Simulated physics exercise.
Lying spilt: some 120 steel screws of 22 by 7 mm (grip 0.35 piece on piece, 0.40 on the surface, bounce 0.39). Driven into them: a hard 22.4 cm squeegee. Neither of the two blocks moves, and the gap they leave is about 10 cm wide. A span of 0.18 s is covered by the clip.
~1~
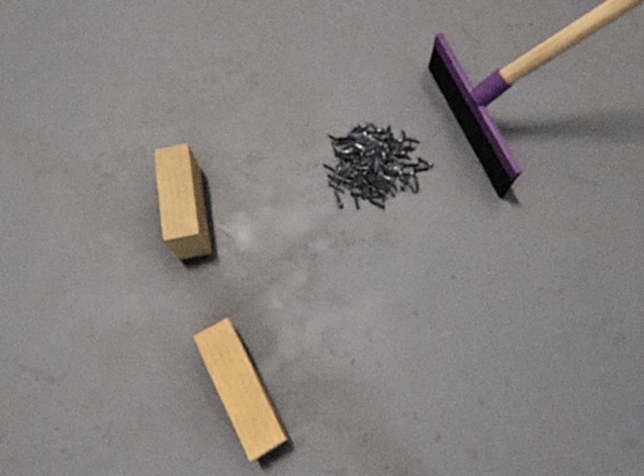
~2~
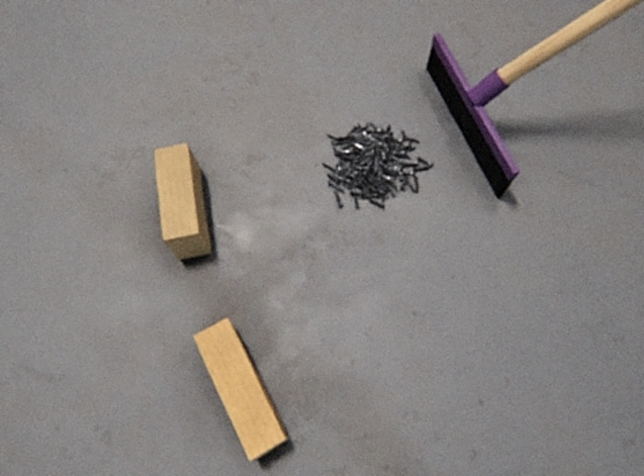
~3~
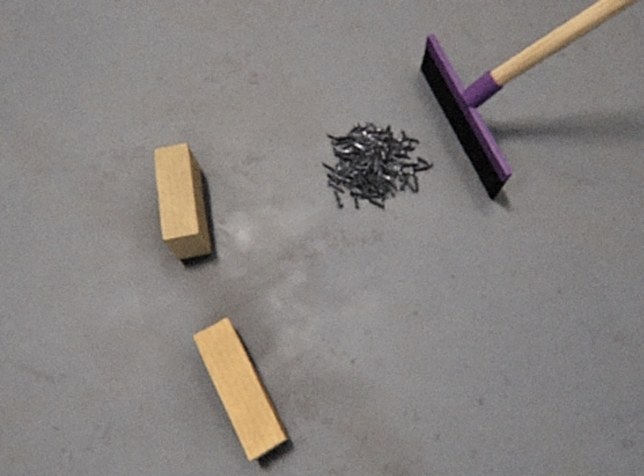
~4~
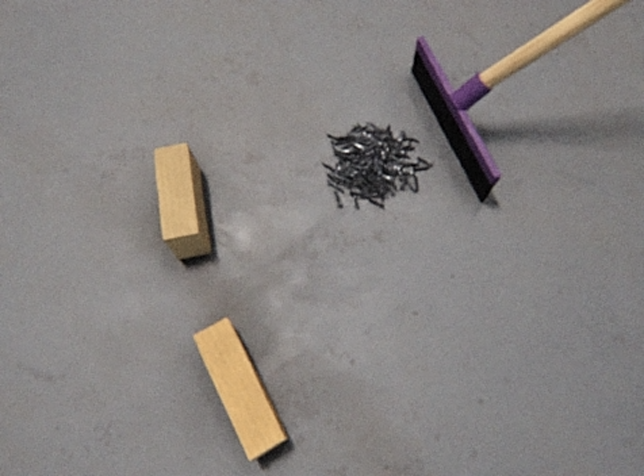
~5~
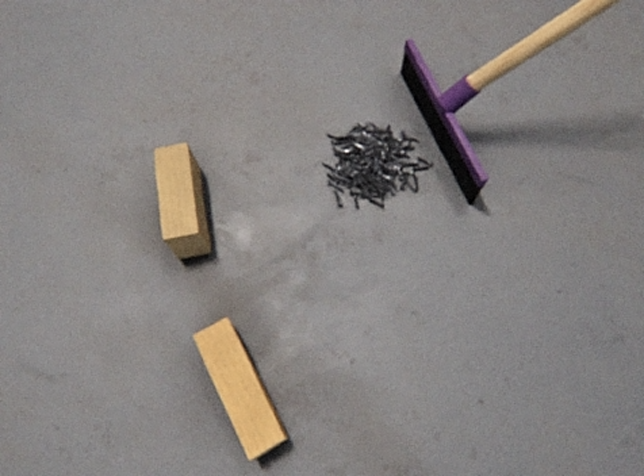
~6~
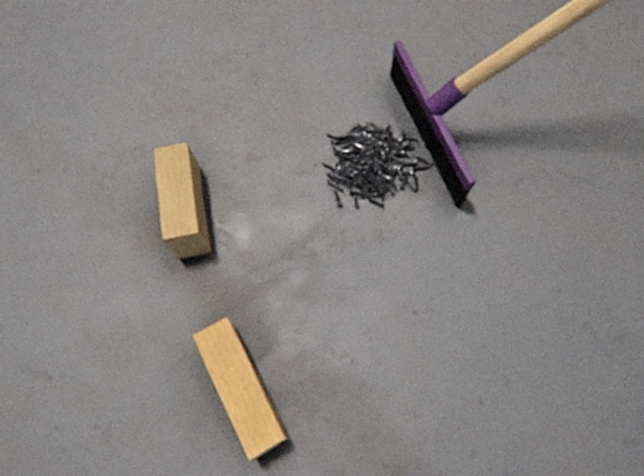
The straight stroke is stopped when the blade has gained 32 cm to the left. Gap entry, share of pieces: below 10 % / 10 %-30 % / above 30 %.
Gap entry: Below 10 %.
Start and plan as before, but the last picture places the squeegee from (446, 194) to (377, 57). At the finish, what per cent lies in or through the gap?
Through 0.
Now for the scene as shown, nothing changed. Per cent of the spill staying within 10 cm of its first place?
Something like 0 in a hundred.
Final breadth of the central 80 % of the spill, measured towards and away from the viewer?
About 14 cm.
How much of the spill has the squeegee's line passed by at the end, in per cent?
Roughly 0 per cent.
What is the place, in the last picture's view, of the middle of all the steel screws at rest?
At about (218, 207).
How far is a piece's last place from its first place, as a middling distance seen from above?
22 cm.
Then, 0.30 s after the last picture, squeegee 19 cm from its start, spill 13 cm wide; round the far block 5 %, held up before the blocks 95 %.
Then, 0.60 s after the last picture, squeegee 32 cm from its start, spill 16 cm wide; round the far block 10 %, held up before the blocks 90 %.
Then, 0.86 s after the last picture, squeegee 33 cm from its start, spill 18 cm wide; round the far block 15 %, held up before the blocks 85 %.
In the end, in or through the gap 0 %, round the near block 0 %, round the far block 15 %, held up before the blocks 85 %.
